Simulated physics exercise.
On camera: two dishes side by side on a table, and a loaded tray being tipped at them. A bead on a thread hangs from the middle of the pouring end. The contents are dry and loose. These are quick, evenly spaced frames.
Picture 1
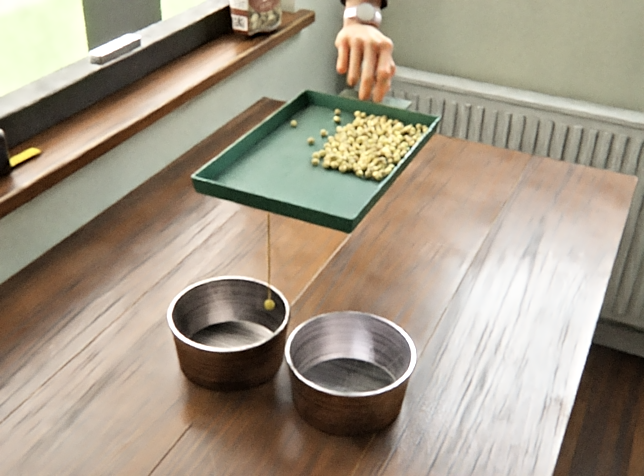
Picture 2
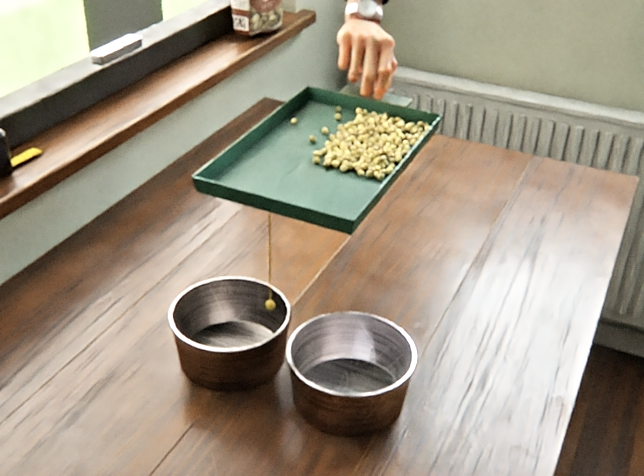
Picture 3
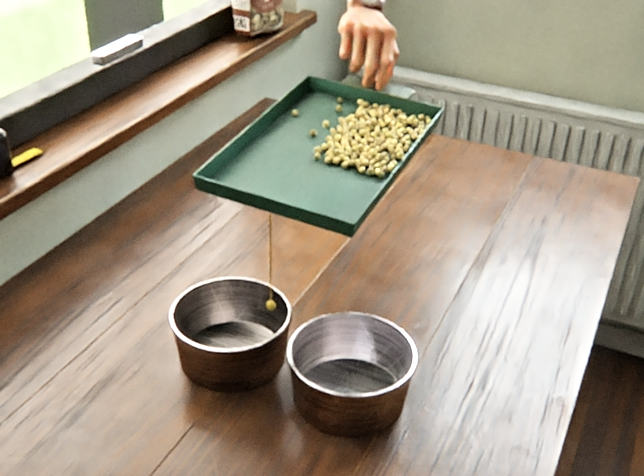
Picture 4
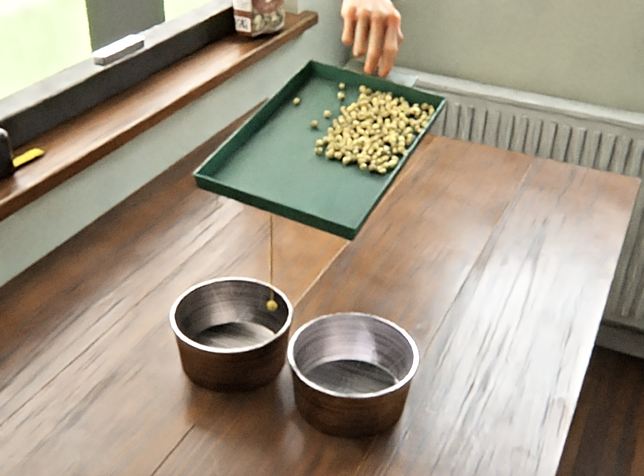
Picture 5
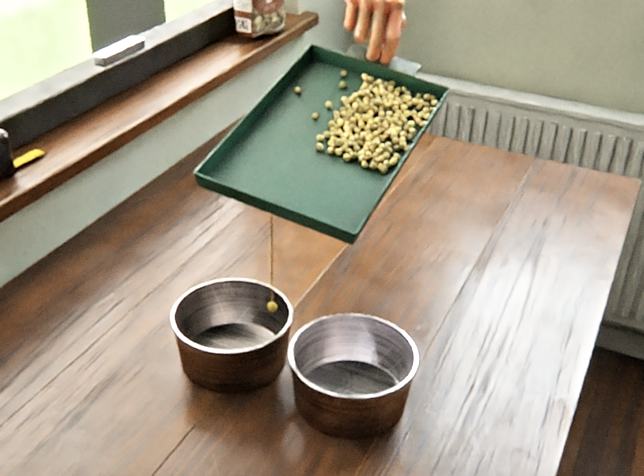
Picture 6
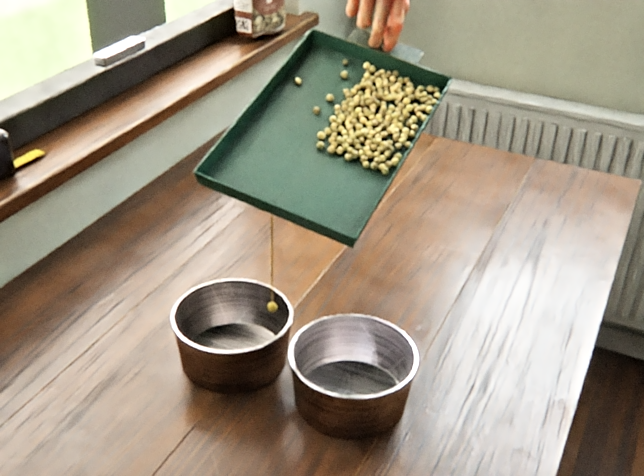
A green tray of pale soya beans, its far edge raised by a hand at the top, tilts gradually toward the viewer, the near right corner dipping lowest. Seen from above at an angle, a brown wooden table stands beside a windowsill and a pale radiator. Two dark, silver-rimmed dishes sit side by side below, a small yellowish bead hanging over the left one, while the camera stays still.
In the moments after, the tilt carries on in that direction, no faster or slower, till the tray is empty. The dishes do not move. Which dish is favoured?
Fuller: The right-hand dish.
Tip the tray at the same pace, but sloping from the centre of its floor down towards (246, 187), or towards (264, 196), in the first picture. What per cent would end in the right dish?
About 0 and 0 per cent.
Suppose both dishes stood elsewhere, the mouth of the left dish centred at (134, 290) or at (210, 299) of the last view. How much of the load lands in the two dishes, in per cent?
The first gives 0 %, the second 90 %.
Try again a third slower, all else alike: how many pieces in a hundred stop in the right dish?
Some 100 per cent.
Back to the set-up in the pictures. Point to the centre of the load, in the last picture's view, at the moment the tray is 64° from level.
At about (342, 230).
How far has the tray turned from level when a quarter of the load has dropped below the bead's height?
Roughly 80°.
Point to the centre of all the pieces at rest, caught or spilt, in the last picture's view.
At about (350, 397).
Soon after the last picture, tray tipped steeply; most on the tray; a stray few in the right dish; a stray few outside both; a small part in the air.
A little later, tray tipped past a quarter turn; a small part on the tray; about two thirds in the right dish; a small part outside both; a small part in the air.
Later still, tray tipped past a quarter turn; nearly all in the right dish; a small part outside both.
At rest, tray tipped past a quarter turn; nearly all in the right dish; none in the left dish; a small part outside both.
